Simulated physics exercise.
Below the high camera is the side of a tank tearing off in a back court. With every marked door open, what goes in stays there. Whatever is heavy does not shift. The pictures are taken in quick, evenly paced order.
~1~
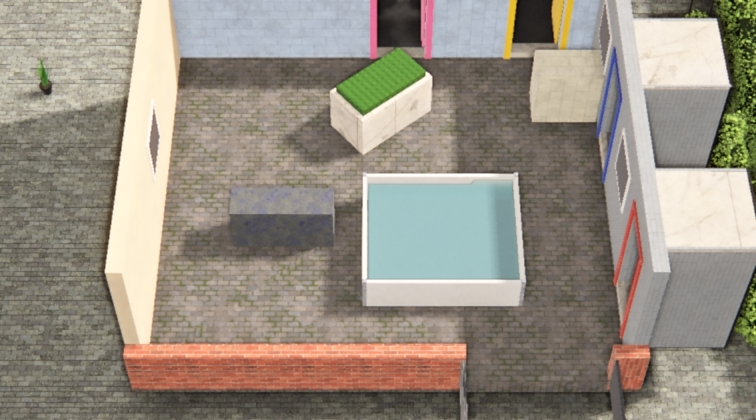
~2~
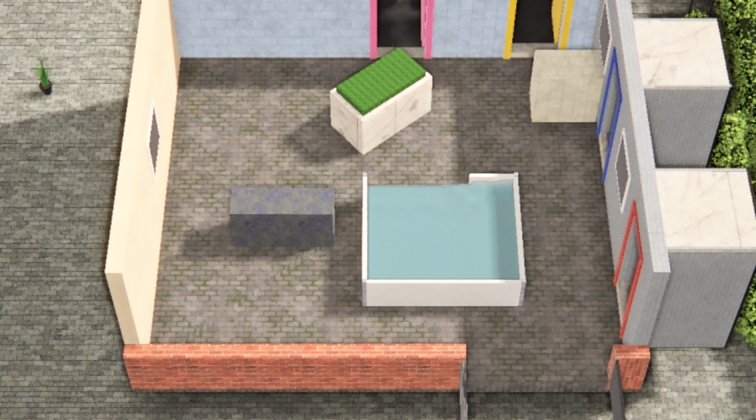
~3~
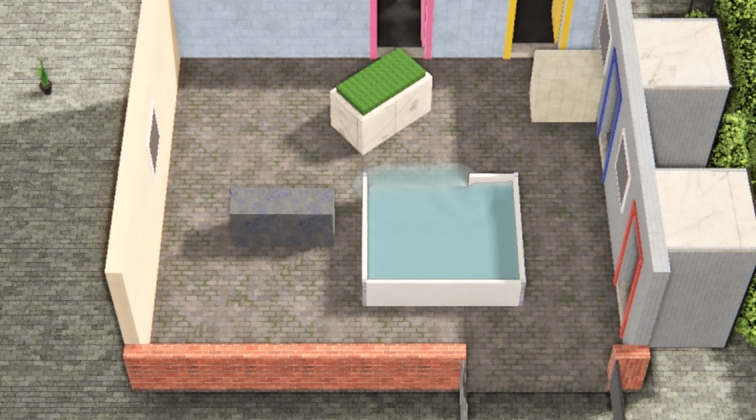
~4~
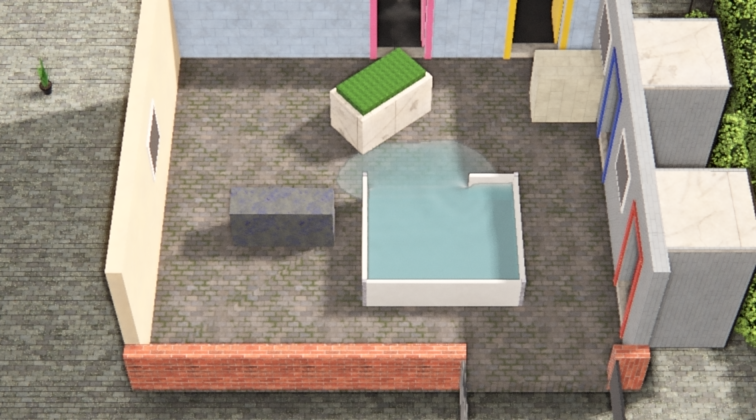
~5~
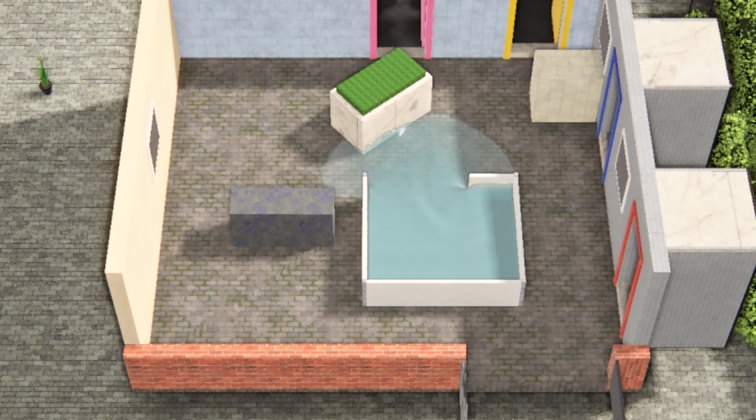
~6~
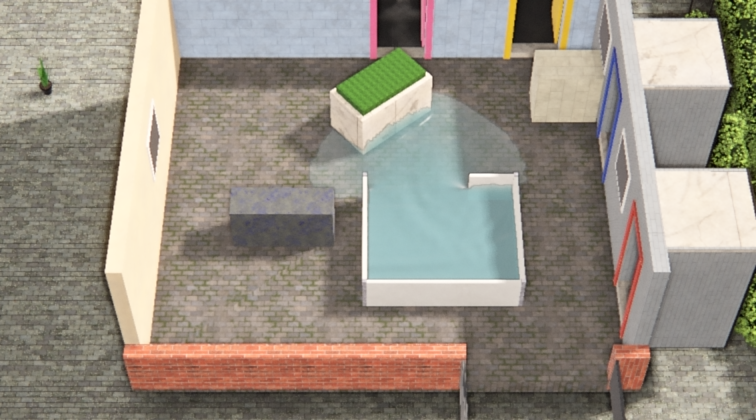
A paved court, seen from a fixed camera high above, is enclosed by a cream wall on the left, a pale blue wall behind, a grey wall on the right and low red brick in front. A white open tank of still blue-green water sits right of centre, near a dark grey block and a green-topped white planter. Most of its far side disappears, and water pours through the gap, fanning across the paving to the planter.
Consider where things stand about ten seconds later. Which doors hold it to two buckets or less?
As I see it, yellow door: Limit exceeded; red door: Limit not exceeded; blue door: Limit not exceeded; pink door: Limit exceeded.
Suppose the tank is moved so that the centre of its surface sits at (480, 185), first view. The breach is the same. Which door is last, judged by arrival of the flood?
That is the door marked red.
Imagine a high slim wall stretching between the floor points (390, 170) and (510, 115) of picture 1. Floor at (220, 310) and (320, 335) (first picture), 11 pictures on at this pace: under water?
Taking the points in order, the first is high and dry and the second is high and dry.
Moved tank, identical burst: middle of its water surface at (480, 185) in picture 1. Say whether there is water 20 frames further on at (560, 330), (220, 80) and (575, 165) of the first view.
Taking the three spots in that order, I'd say spared, then drenched, then spared.
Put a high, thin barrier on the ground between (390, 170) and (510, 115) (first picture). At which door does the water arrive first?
Look to the one in blue.
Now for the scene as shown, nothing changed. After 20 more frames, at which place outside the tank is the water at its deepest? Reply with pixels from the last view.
Somewhere close to (586, 64).
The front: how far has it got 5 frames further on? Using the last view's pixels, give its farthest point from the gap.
Somewhere close to (499, 64).
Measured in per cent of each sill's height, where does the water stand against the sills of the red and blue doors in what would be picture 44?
Roughly 20 and 80 %.
A moment on, water covers 20 % of the floor; the yellow door not reached, the red door not reached, the blue door not reached, the pink door not reached.
Next, water covers 30 % of the floor; the yellow door under two buckets in, the red door not reached, the blue door not reached, the pink door under two buckets in.
Then, water covers 50 % of the floor; the yellow door over two buckets in, the red door not reached, the blue door wet at the sill, nothing in, the pink door under two buckets in.
Later, water covers 75 % of the floor; the yellow door far over two buckets in, the red door wet at the sill, nothing in, the blue door wet at the sill, nothing in, the pink door over two buckets in.
In the end, water covers 90 % of the floor; the yellow door far over two buckets in, the red door wet at the sill, nothing in, the blue door wet at the sill, nothing in, the pink door far over two buckets in.
